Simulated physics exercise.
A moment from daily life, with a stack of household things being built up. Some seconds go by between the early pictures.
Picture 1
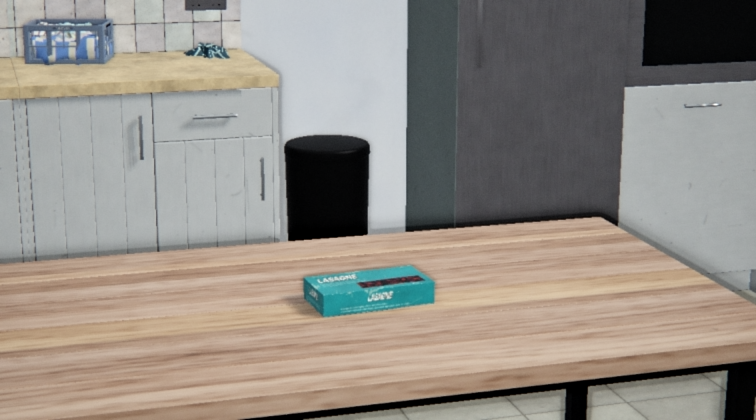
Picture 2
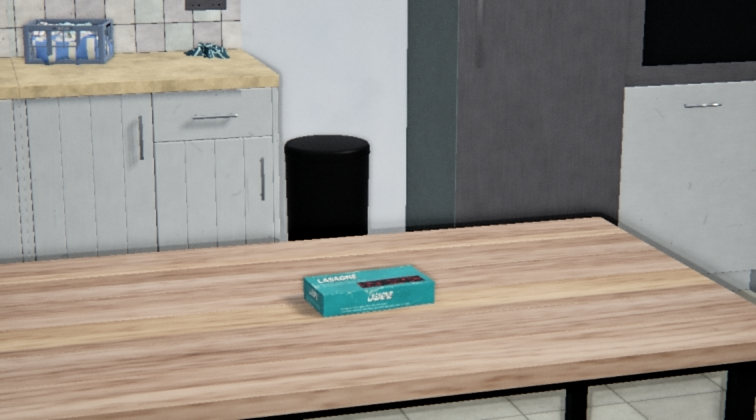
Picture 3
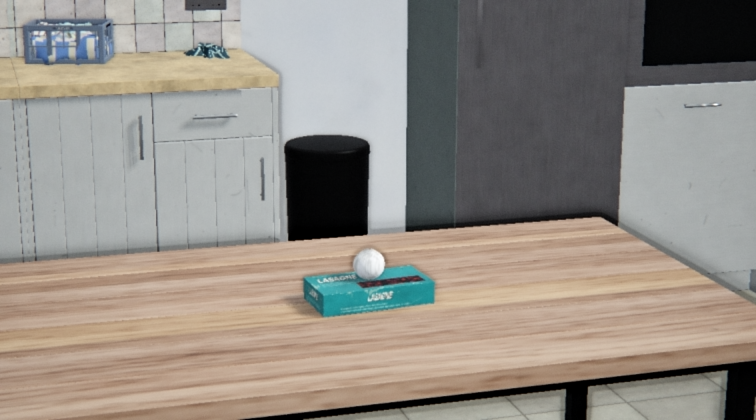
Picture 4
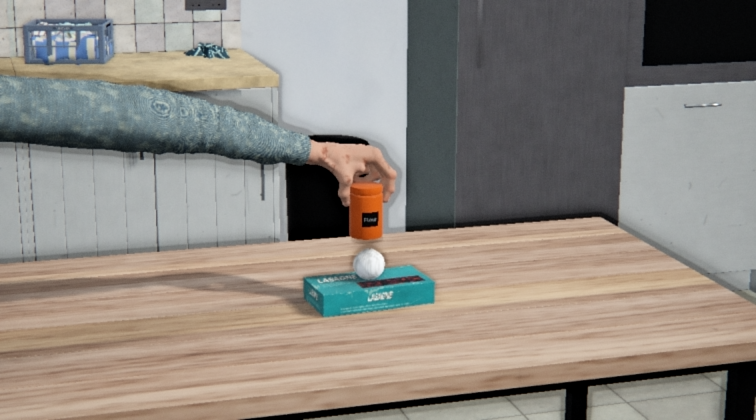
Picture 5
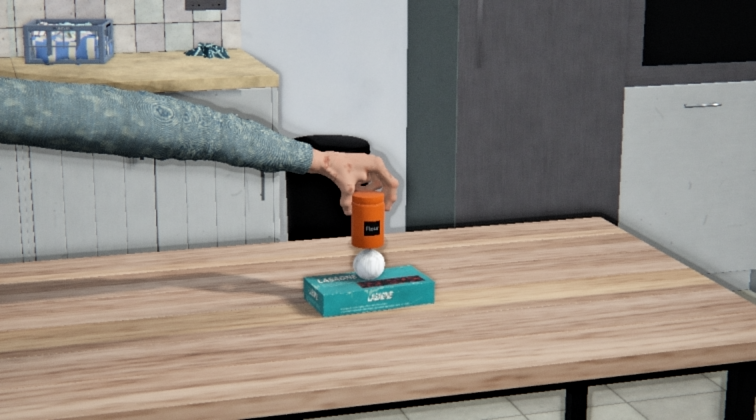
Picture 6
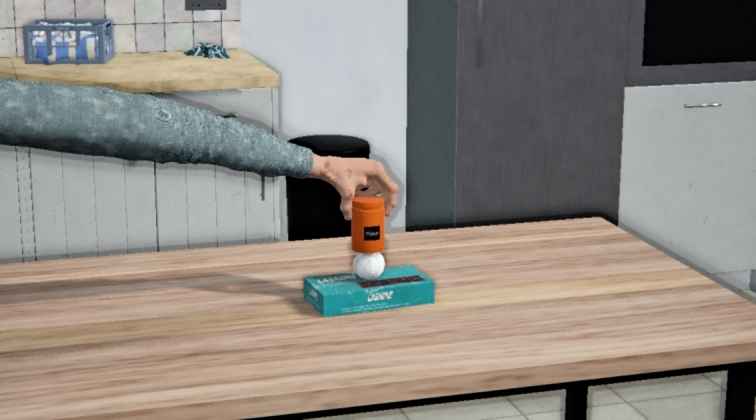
White ball-shaped object appearing on a teal box on a wooden table, then a hand lowering an orange jar onto it.
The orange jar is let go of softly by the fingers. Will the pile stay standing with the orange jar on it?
No.
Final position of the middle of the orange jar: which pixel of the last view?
It finishes at about (218, 301).
Then, 0.60 s past the last view, orange jar now fallen.
Then, 0.80 s past the last view, things are still on the move.
Then, 1.20 s past the last view, as before.
Finally, fallen, orange jar; the other 2 still in place. Final places as the last picture's camera would see them, orange jar near (218, 301). The pile loses its balance.
